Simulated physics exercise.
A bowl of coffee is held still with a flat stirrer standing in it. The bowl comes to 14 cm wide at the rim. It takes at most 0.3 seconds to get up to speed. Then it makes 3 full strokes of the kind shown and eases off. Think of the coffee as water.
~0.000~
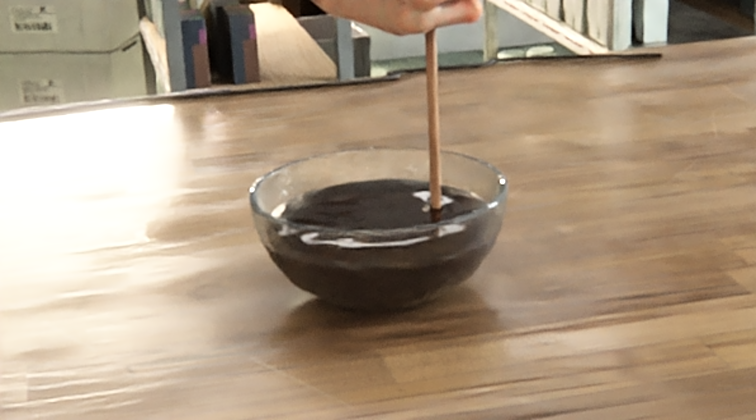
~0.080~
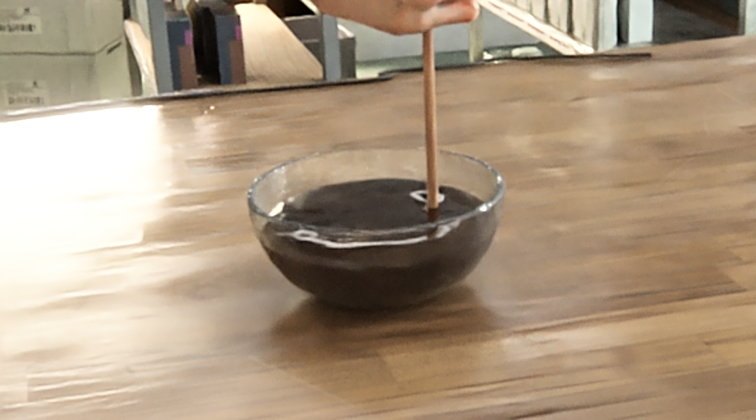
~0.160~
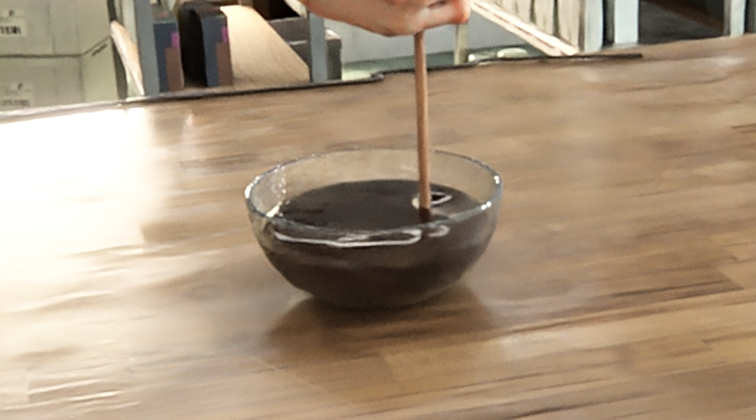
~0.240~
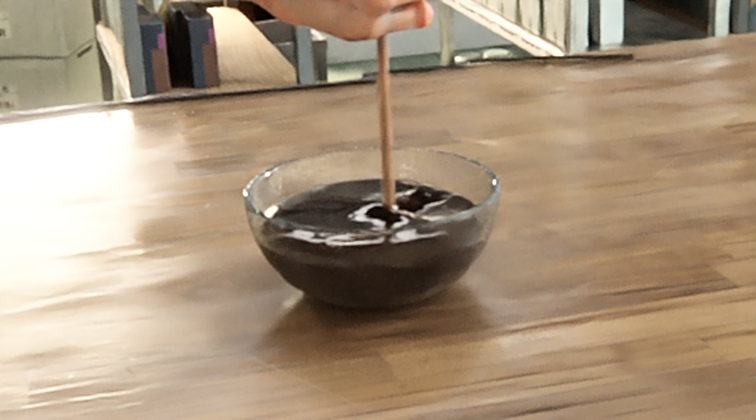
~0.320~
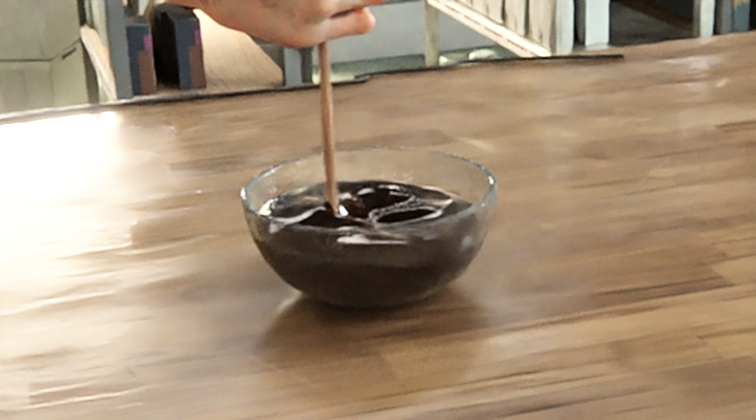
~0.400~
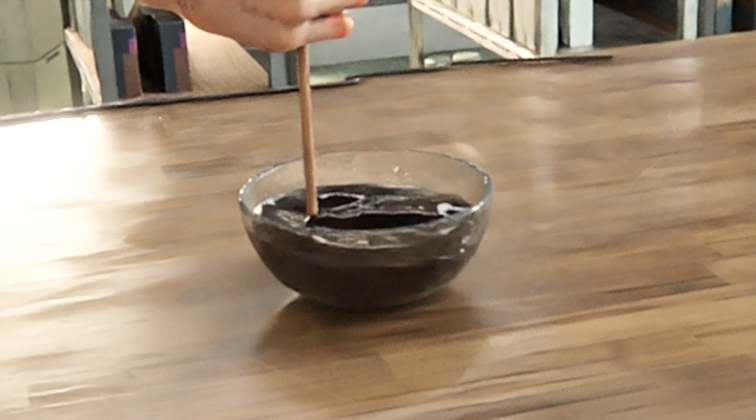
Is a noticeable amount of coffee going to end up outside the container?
Yes, some gets out.
Then, 0.73 s in, 0 ml is over the rim.
Then, 1.07 s in, 0 ml is over the rim.
Then, 1.40 s in, 1 ml is over the rim.
Then, 1.73 s in, 6 ml is over the rim.
Finally, 9 ml is over the rim.
